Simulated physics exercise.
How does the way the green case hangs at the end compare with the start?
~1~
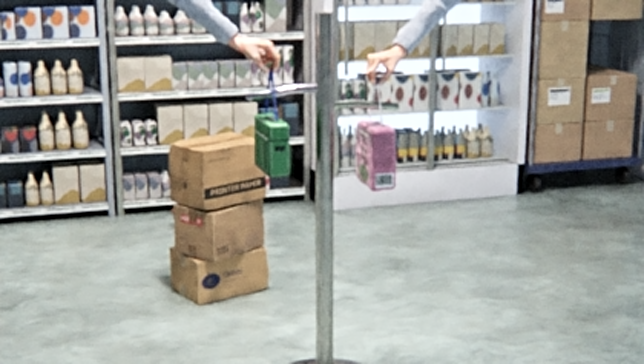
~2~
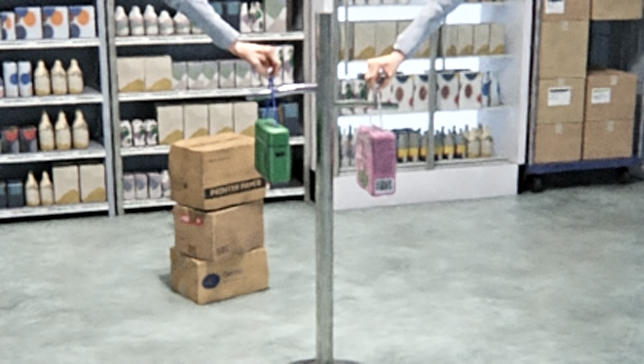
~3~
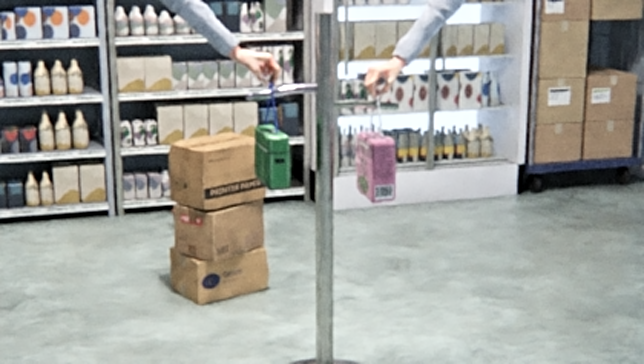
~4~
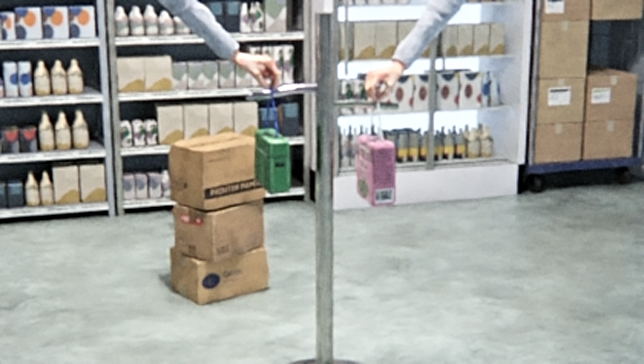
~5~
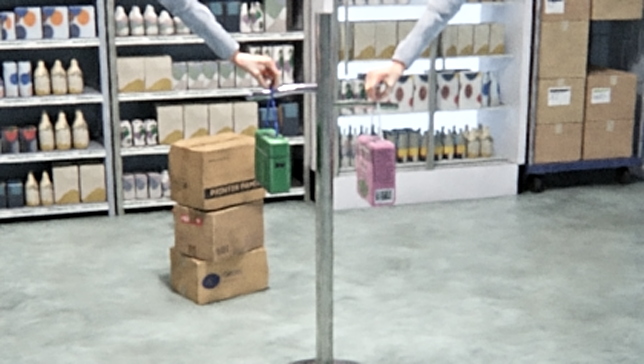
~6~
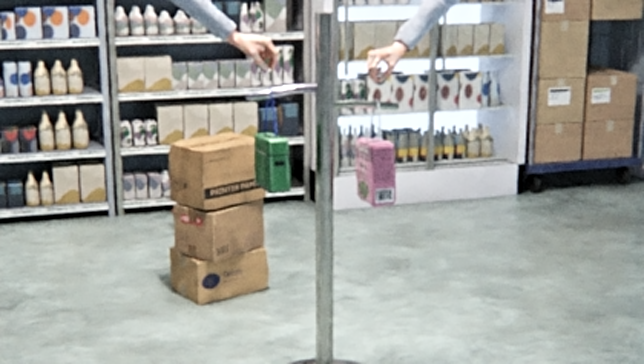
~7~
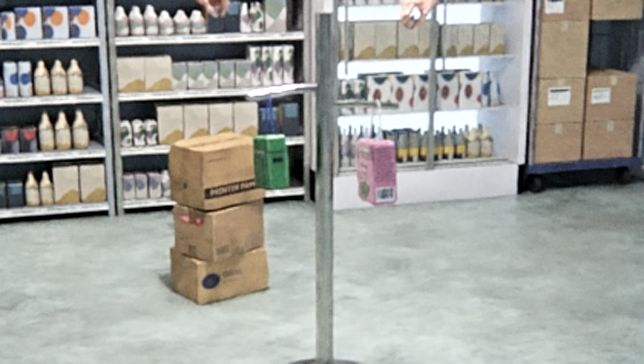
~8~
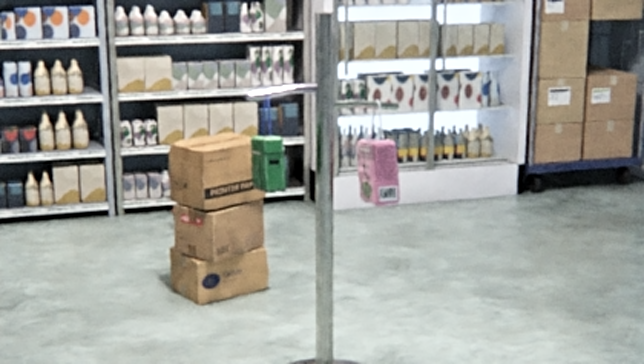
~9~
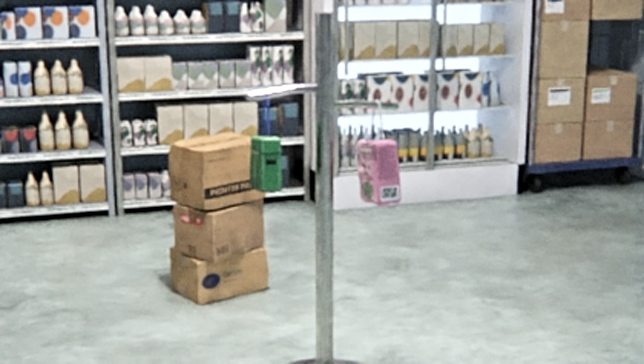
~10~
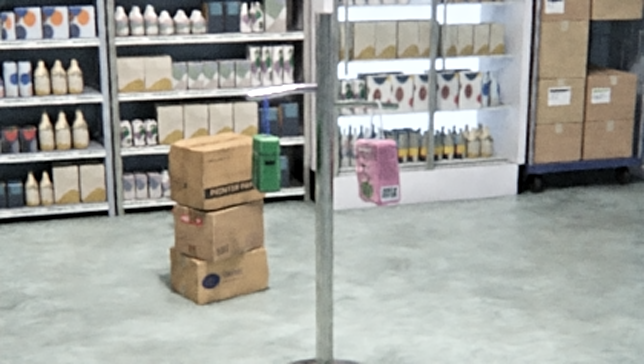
The green case is upright at the start, but by the end it hangs at a slight lean.
Hands hang a green case and pink bag on a stand, withdraw, and both stay hanging.
